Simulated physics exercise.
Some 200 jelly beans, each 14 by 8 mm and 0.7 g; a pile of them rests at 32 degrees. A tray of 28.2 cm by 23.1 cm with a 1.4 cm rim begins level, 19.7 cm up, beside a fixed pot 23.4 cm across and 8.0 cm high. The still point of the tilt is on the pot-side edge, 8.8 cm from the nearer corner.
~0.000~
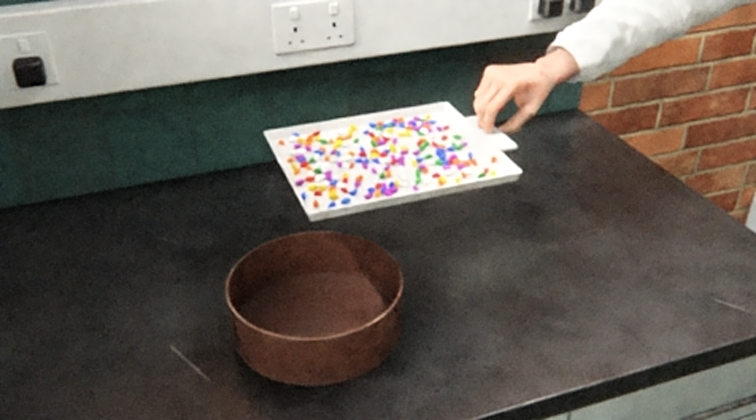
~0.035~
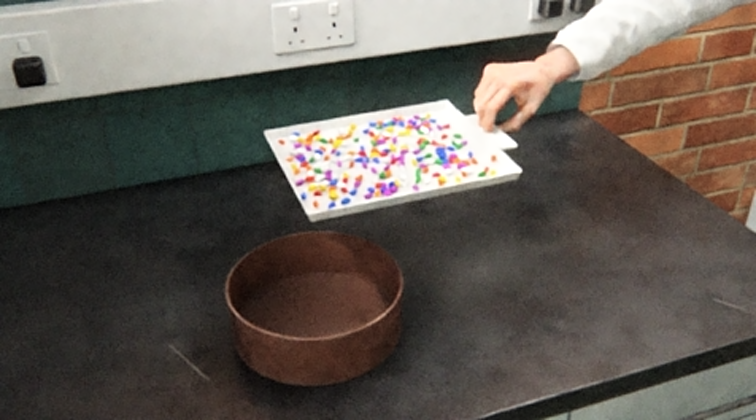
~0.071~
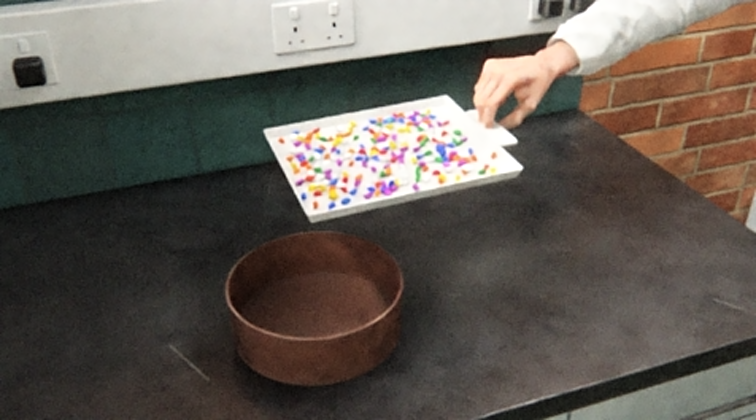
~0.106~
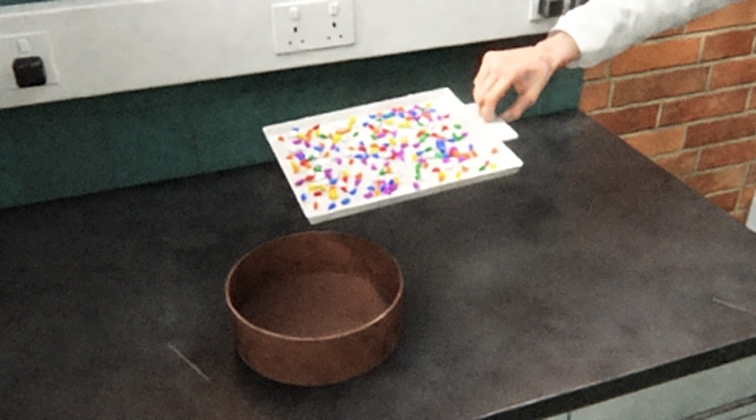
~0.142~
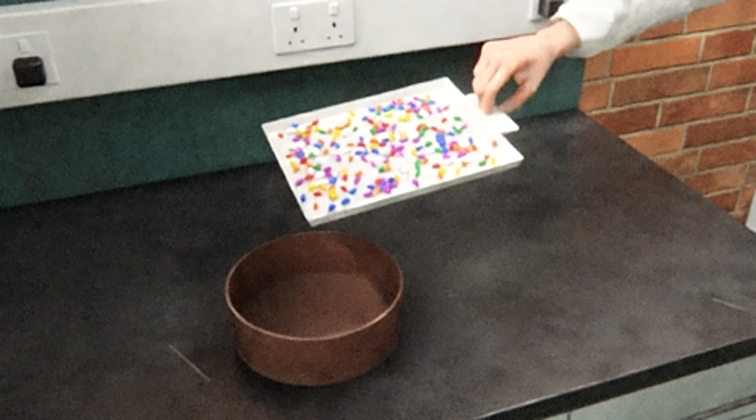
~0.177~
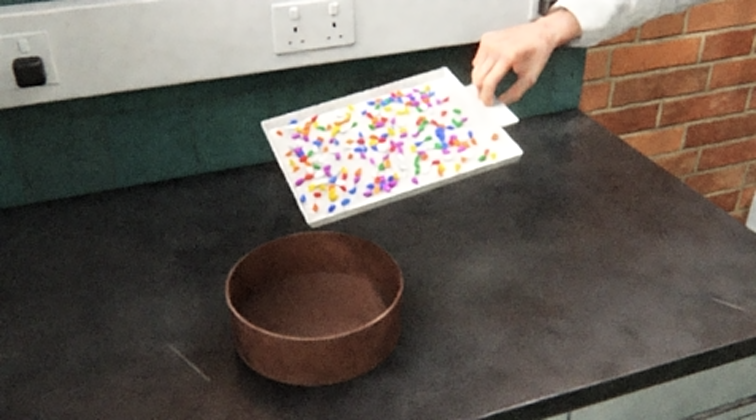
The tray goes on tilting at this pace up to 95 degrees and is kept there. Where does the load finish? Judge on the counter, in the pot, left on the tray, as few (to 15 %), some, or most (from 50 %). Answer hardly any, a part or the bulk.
Counter hardly any, pot the bulk, tray hardly any.
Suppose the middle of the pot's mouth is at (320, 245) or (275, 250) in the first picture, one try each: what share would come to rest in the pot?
Some 35 and 30 per cent.
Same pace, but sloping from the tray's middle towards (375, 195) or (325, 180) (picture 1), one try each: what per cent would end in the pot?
Some 90 and 75 per cent.
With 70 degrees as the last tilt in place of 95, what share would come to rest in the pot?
In that case some 95 per cent.
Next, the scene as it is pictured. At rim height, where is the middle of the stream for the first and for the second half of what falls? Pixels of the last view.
At about (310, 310), then at (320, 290).
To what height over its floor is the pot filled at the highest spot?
Some 2.0 cm.
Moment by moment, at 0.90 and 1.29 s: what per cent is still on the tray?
About 35, 0.
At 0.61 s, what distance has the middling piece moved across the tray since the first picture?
Some 9 cm.
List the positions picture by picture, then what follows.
The first picture shows tray tilt 0 degrees, front corners at (311, 211) and (517, 170); middle of the pieces at (383, 155); pot at (315, 280).
The second picture shows tray tilt 0 degrees, front corners at (311, 211) and (517, 170); middle of the pieces at (383, 154).
The third picture shows tray tilt 2 degrees, front corners at (311, 212) and (518, 167); middle of the pieces at (383, 152).
The fourth picture shows tray tilt 4 degrees, front corners at (311, 214) and (518, 163), lowest corner left front; middle of the pieces at (383, 149).
The fifth picture shows tray tilt 8 degrees, front corners at (311, 217) and (518, 157), lowest corner left front; middle of the pieces at (382, 145).
The sixth picture shows tray tilt 11 degrees, front corners at (311, 219) and (518, 151), lowest corner left front; middle of the pieces at (382, 141); pot at (315, 280). Its pace works out near 95 degrees a second.
Then, at 0.61 s, tilt 51 degrees; the tray holds 100 %, the pot 0 %.
Then, at 0.90 s, tilt 78 degrees; the tray holds 35 %, the pot 50 %.
Then, at 1.29 s, tilt 95 degrees; the tray holds 0 %, the pot 100 %.
At rest (1.9 s), counter 0 %, pot 100 %, tray 0 %.
